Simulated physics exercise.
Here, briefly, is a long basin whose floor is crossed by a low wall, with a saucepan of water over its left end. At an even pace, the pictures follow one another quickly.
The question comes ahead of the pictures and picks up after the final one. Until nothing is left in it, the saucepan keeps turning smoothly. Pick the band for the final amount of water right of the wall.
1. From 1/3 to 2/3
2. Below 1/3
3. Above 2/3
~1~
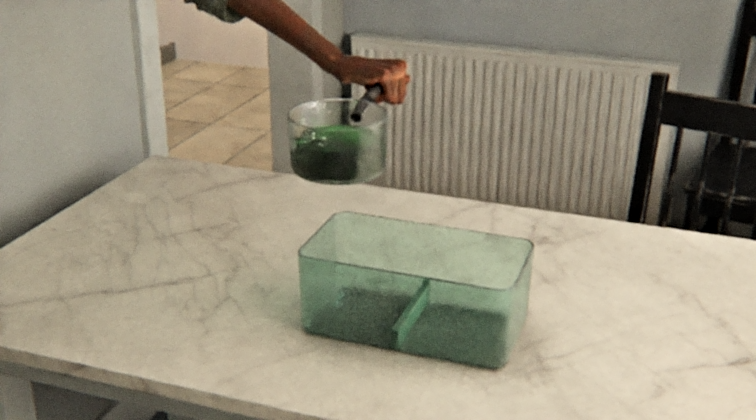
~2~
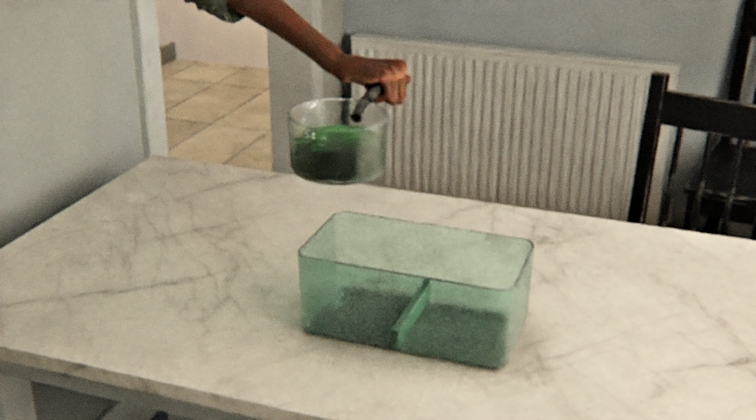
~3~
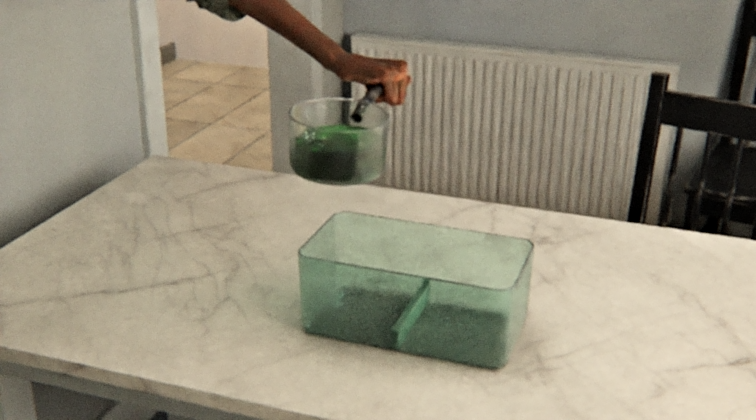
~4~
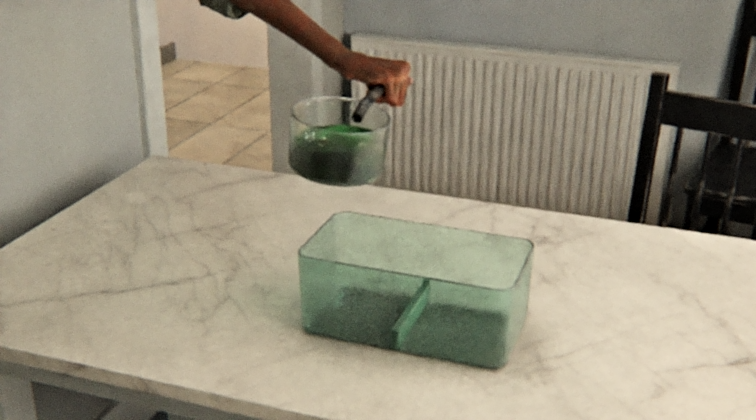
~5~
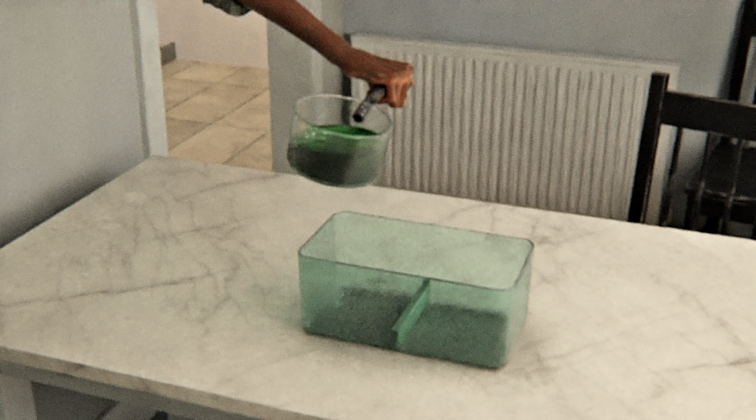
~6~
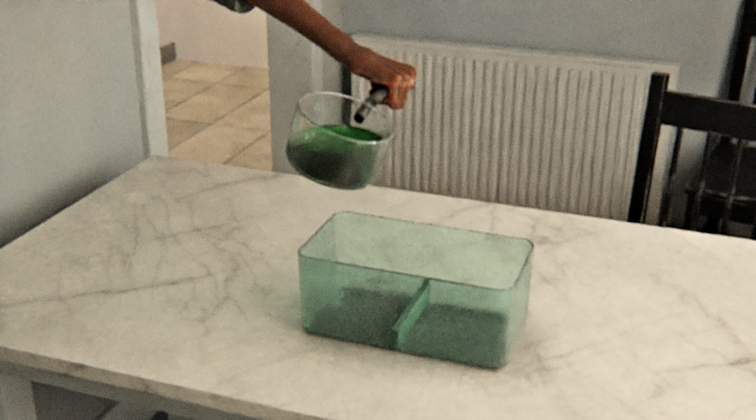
The answer is 3.
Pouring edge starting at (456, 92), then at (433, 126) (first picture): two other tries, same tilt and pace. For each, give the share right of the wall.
It comes to about 75 %, followed by about 90 %.
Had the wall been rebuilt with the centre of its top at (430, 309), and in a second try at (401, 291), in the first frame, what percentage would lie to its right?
Estimated: 35 % first, 90 % second.
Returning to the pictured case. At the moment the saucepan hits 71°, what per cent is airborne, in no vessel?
25 per cent.
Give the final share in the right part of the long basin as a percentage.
Estimate: Some 75 per cent.
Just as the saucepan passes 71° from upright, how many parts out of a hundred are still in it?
Some 70 per cent has not yet come out.
A moment on, the saucepan is tipped part way and 70 per cent is still to pour, 1 is left of the wall and 2 right of it.
Next, the saucepan is tipped on its side and 22 per cent is still to pour, 10 is left of the wall and 53 right of it.
Then the saucepan is tipped on its side and 4 per cent is still to pour, 18 is left of the wall and 73 right of it.
Later the saucepan is tipped on its side and 1 per cent is still to pour, 22 is left of the wall and 76 right of it.
In the end 24 per cent lies left of the wall, 75 right of it and 0 outside.
